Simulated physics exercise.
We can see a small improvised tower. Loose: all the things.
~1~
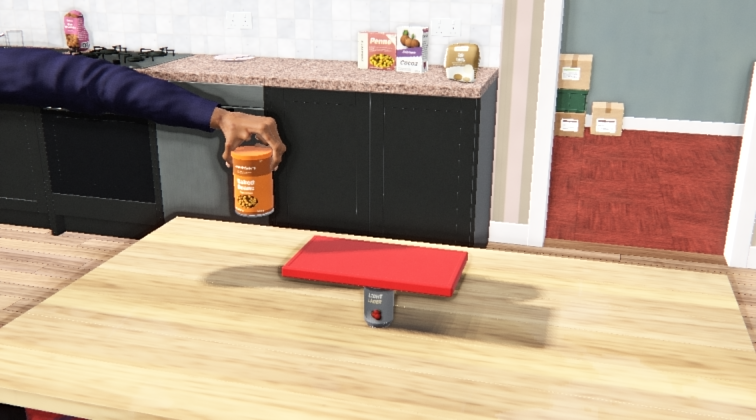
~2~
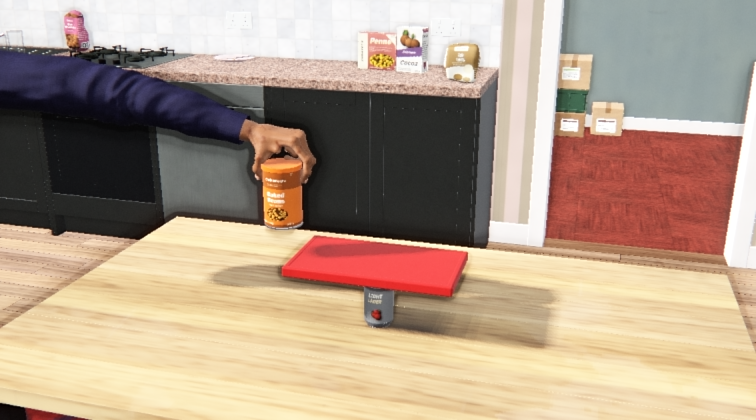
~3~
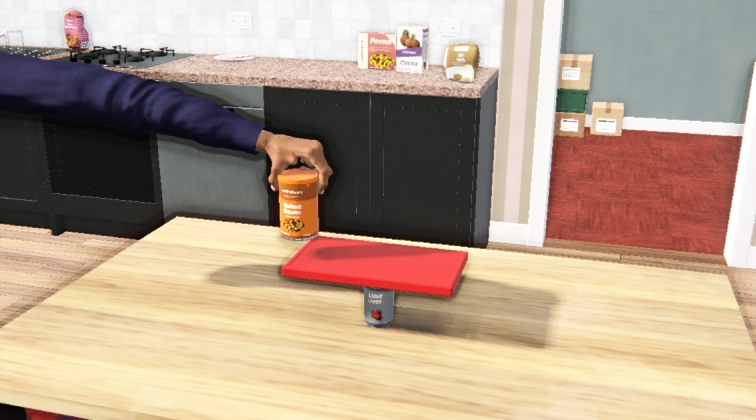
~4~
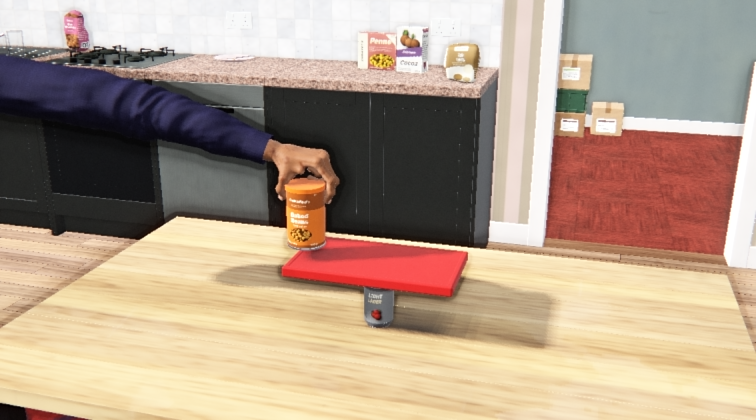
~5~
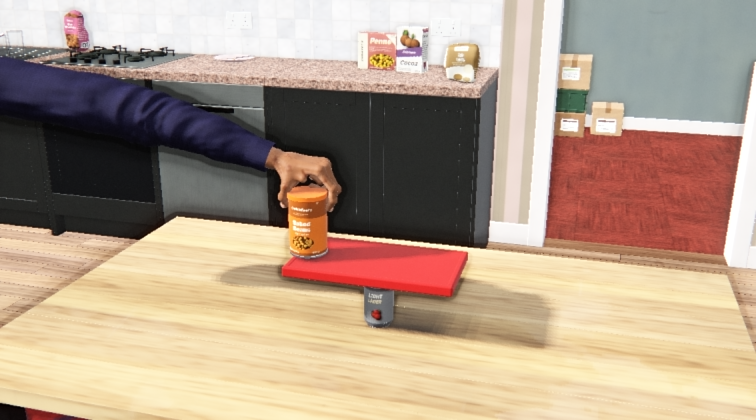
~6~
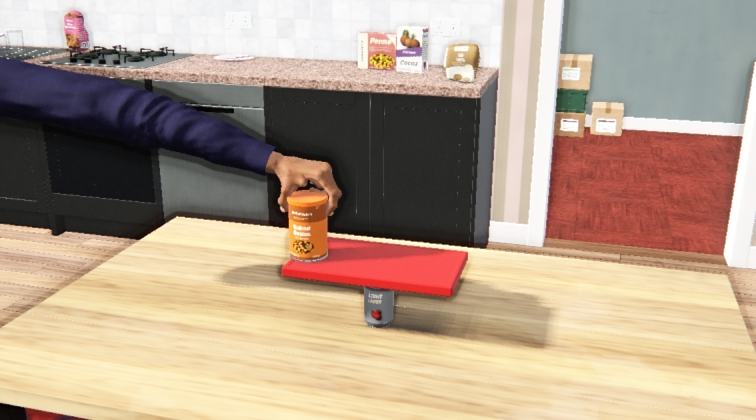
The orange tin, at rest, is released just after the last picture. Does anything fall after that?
Seems it proves too shaky for that.
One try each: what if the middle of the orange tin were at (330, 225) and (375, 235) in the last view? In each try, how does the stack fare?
First release - toppled; second release - upright.
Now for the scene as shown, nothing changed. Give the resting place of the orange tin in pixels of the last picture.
At about (261, 302).
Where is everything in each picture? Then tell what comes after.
On its way; orange tin (253, 181); grey can (379, 296), in the first picture.
On its way; orange tin (283, 194); grey can (379, 296), in the second picture.
On its way; orange tin (299, 205); grey can (379, 296), in the third picture.
On its way; orange tin (306, 214); grey can (379, 296), in the fourth picture.
On its way; orange tin (308, 222); grey can (379, 296), in the fifth picture.
Set down, still held; orange tin (308, 226); grey can (379, 296), in the sixth picture.
Then, 0.30 s on from there, orange tin now fallen; red lid turned 41° from how it was put.
Then, 0.40 s on from there, red lid turned 61° from how it was put.
In the end, fallen, orange tin; toppled in the stack, red lid; grey can unmoved. At the end, from the last picture's camera, orange tin near (261, 302). The stack comes apart.
